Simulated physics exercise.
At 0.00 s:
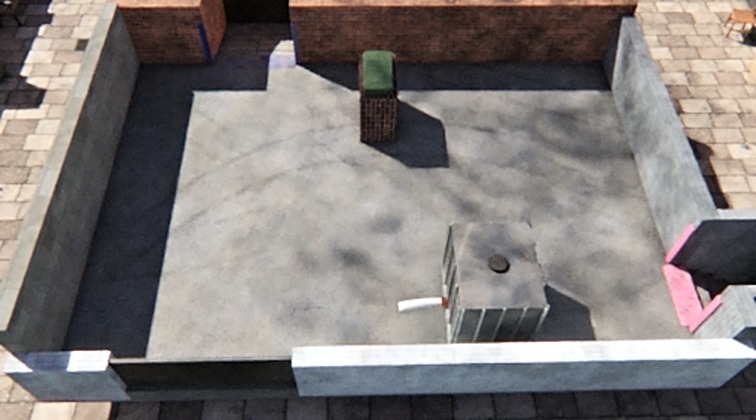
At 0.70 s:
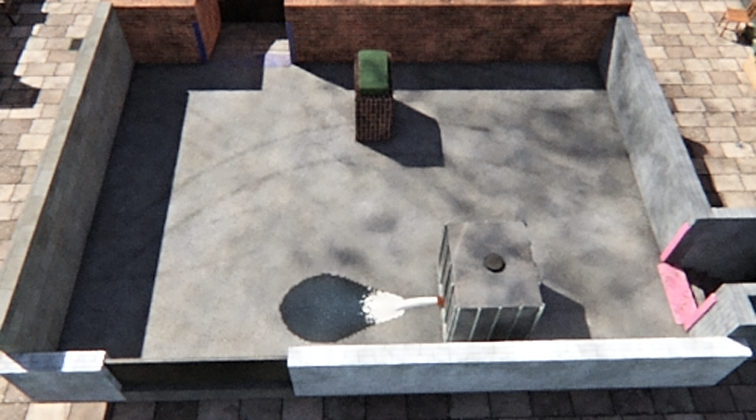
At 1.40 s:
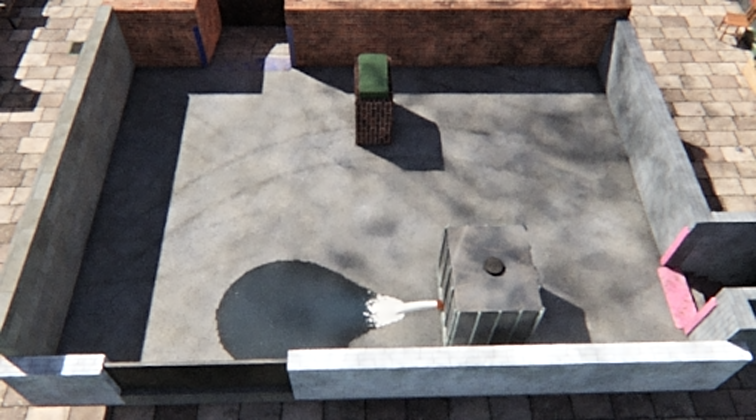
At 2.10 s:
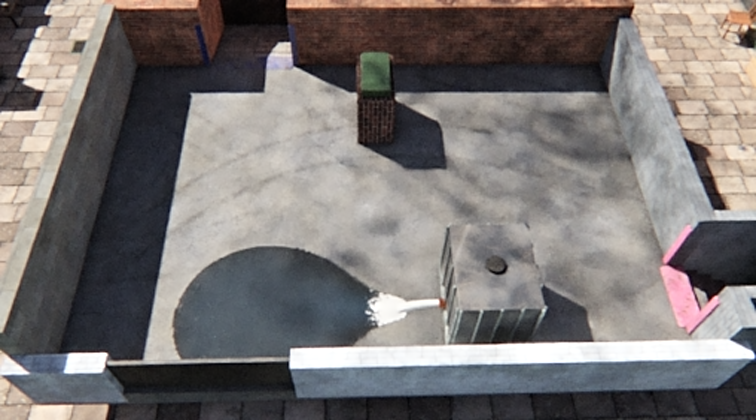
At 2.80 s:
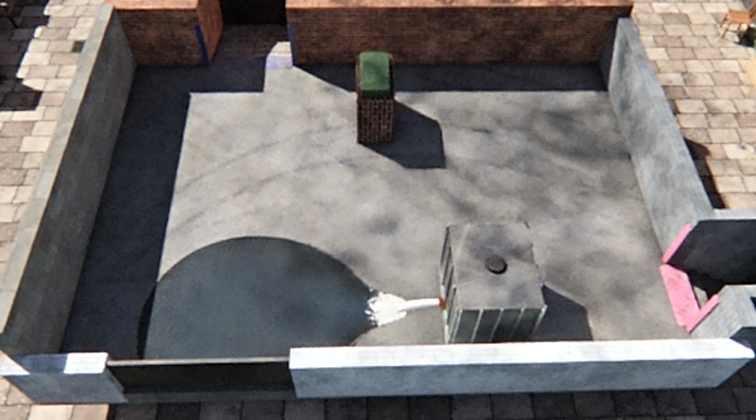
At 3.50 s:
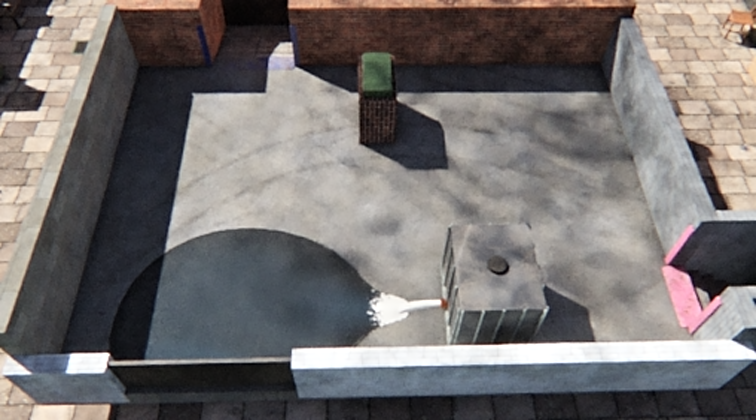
A walled paved yard with a tote tank jetting water leftward from a low outlet, a dark rounded sheet spreading across the floor.
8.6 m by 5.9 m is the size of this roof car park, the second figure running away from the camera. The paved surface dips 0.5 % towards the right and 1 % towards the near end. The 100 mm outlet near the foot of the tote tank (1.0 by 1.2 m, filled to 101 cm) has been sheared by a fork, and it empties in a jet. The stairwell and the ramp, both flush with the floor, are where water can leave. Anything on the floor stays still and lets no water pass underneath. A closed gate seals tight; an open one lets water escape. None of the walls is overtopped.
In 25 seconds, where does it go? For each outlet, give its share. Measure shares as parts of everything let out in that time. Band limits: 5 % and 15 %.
Gateway - under 5 %, stairwell (marked pink) - less than 5 %, ramp down (marked blue) - less than 5 %.
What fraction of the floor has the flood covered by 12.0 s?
Something like 30 percent is wet.
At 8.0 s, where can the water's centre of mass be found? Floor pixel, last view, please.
The water's centre sits near (188, 311).
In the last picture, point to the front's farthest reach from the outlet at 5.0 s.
Roughly at (55, 377).
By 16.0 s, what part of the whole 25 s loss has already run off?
I'd say some 0 per cent by then.
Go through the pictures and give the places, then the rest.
In the first frame, the jet has just started at (428, 303); the ground is still dry.
In the second frame, the jet leaves at (423, 302); the sheet reaches (283, 308), 2.2 m away, and wets 1.1 m2.
In the third frame, from the spout at (423, 306) the water has spread over 2.7 m2; its tip is at (220, 329), and it is 1.2 cm deep on average.
In the fourth frame, the jet leaves at (425, 304); the sheet reaches (177, 336), 3.7 m away, and wets 4.2 m2.
In the fifth frame, the jet leaves at (425, 304); the sheet reaches (141, 333), 4.2 m away, and wets 5.4 m2.
In the sixth frame, from the spout at (427, 304) the water has spread over 6.5 m2; its tip is at a hidden place, and it is 1.2 cm deep on average.
After 5.0 s water covers 15 % of the floor and is deepest (5 cm) near (386, 309); gone so far, the gateway 0 %, the stairwell (marked pink) 0 %, the ramp down (marked blue) 0 %.
After 8.0 s water covers 20 % of the floor and is deepest (5 cm) near (386, 309); gone so far, the gateway 0 %, the stairwell (marked pink) 0 %, the ramp down (marked blue) 0 %.
After 12.0 s water covers 30 % of the floor and is deepest (6 cm) near (399, 308); gone so far, the gateway 0 %, the stairwell (marked pink) 0 %, the ramp down (marked blue) 0 %.
After 16.0 s water covers 40 % of the floor and is deepest (6 cm) near (399, 308); gone so far, the gateway 0 %, the stairwell (marked pink) 0 %, the ramp down (marked blue) 0 %.
After 25.0 s water covers 55 % of the floor and is deepest (6 cm) near (265, 373); gone so far, the gateway 0 %, the stairwell (marked pink) 0 %, the ramp down (marked blue) 0 %.
